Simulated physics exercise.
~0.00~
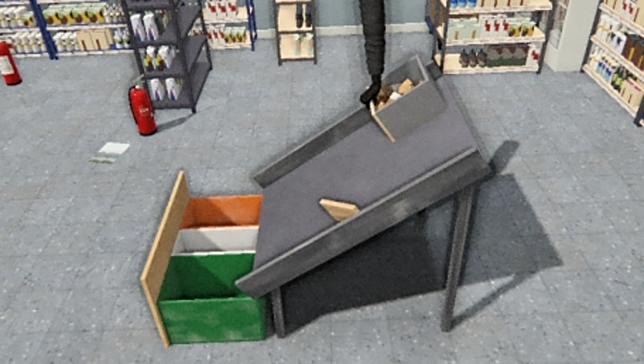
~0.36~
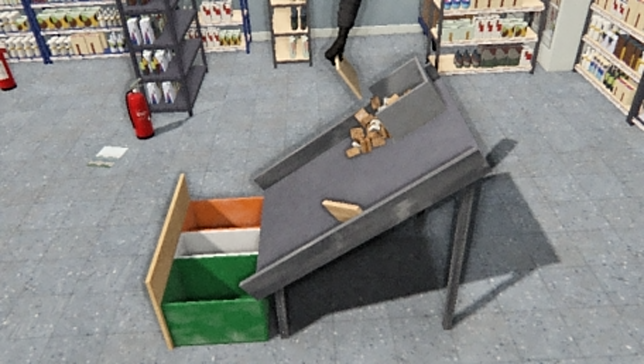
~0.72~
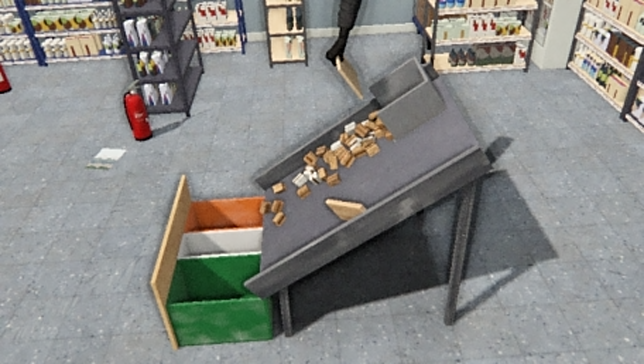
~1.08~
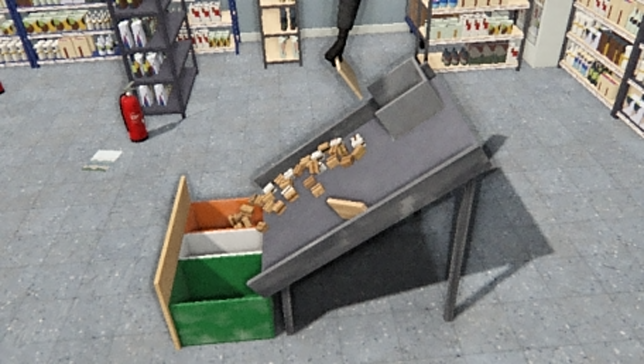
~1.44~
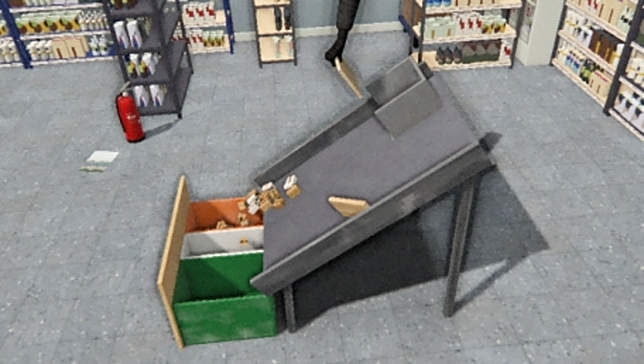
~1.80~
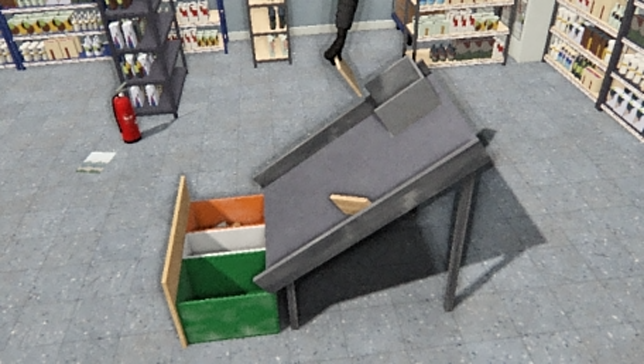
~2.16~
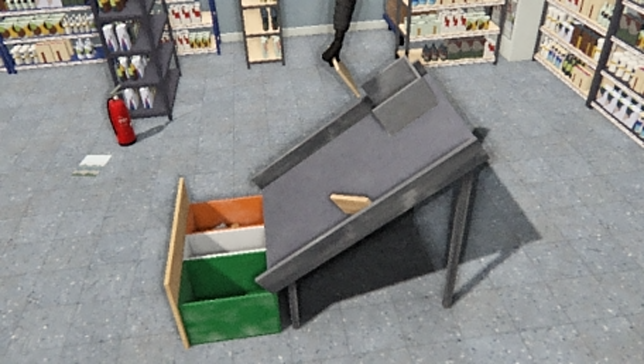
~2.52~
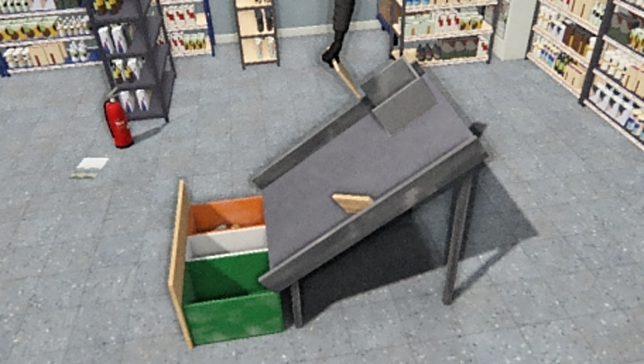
Small brown and white parcels sit in a grey pen at the top of a sloping grey table, seen from above in a shop with stocked shelves and a red fire extinguisher. An angled wooden board lies on the slope, and an orange bin, a white tote and a green tub stand at its lower left end, from back to front. A dark arm pulls the gate up and away, and the parcels spill out. They spread down the slope, keeping mostly to the far side. Most drop into the orange bin and a few into the white tote, leaving the slope clear and the green tub empty.
